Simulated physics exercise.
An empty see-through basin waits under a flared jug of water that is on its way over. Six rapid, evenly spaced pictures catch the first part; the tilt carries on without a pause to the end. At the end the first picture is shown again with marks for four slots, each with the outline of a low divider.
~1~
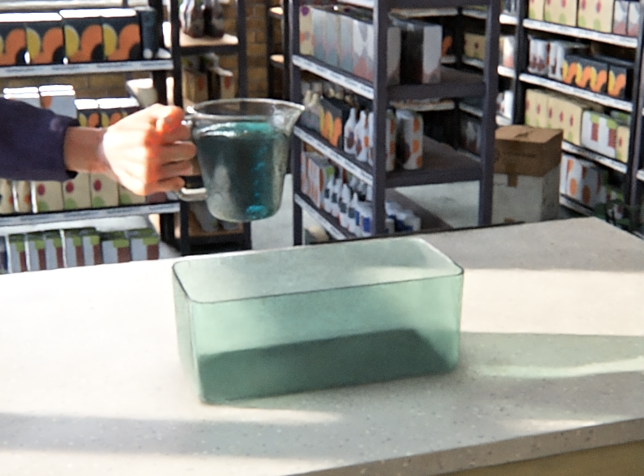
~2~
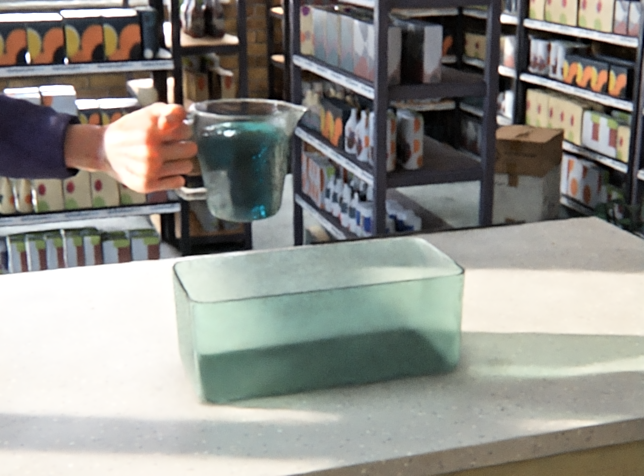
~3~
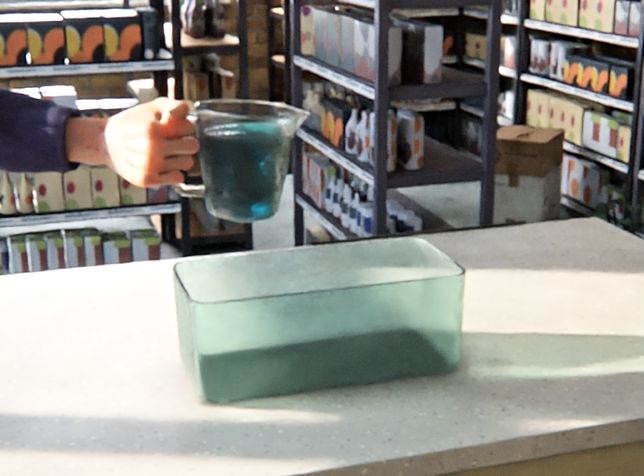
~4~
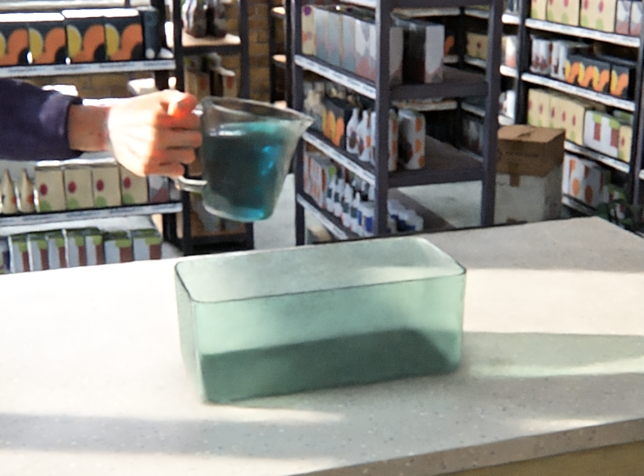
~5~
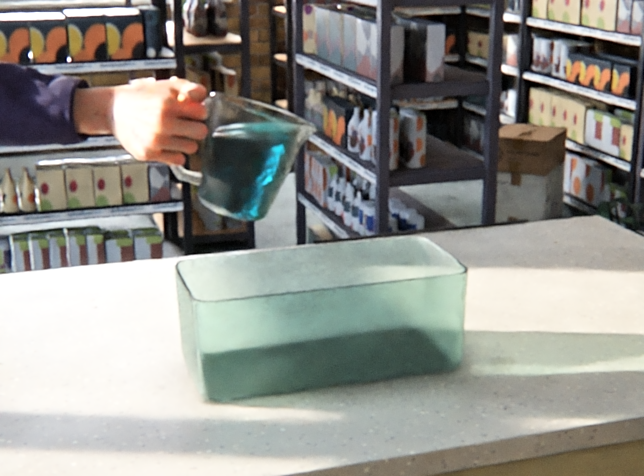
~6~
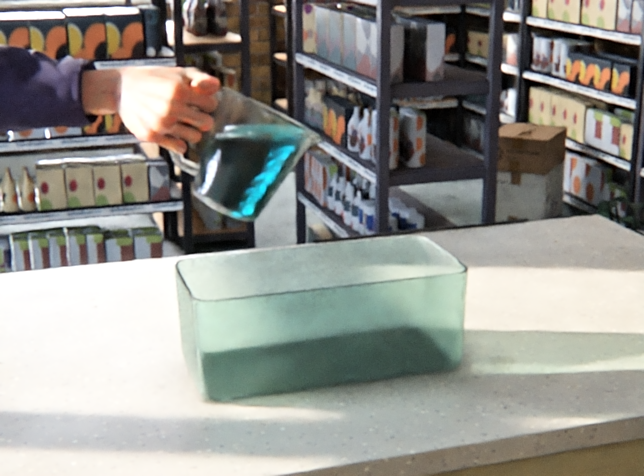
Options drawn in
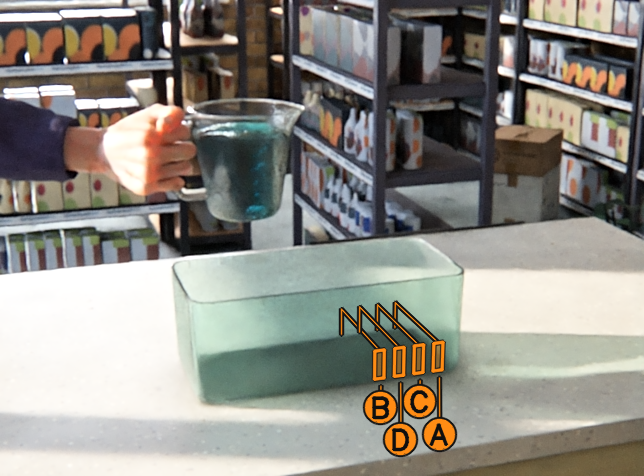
A hand holding a clear jug of blue liquid upright, then gradually tilting it rightward above a see-through basin on a counter.
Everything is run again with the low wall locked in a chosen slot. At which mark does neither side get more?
The answer is position B.
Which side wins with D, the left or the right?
More ends on the left.
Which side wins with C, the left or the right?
The left one.
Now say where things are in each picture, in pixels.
Upright, lip at (303, 107); basin from (195, 403) to (457, 366); nothing has left yet.
Upright, lip at (305, 109); nothing has left yet.
Tipped about 5°, lip at (308, 113); nothing has left yet.
Tipped about 11°, lip at (313, 119); nothing has left yet.
Tipped about 19°, lip at (319, 128); nothing has left yet.
Tipped about 28°, lip at (322, 139); nothing has left yet.
On the marked copy, A at (439, 377); B at (380, 385); C at (420, 380); D at (400, 383).
For position A, about 91 % ends left of the wall and 8 % right of it.
For position B, about 42 % ends left of the wall and 57 % right of it.
For position C, about 92 % ends left of the wall and 6 % right of it.
For position D, about 83 % ends left of the wall and 16 % right of it.
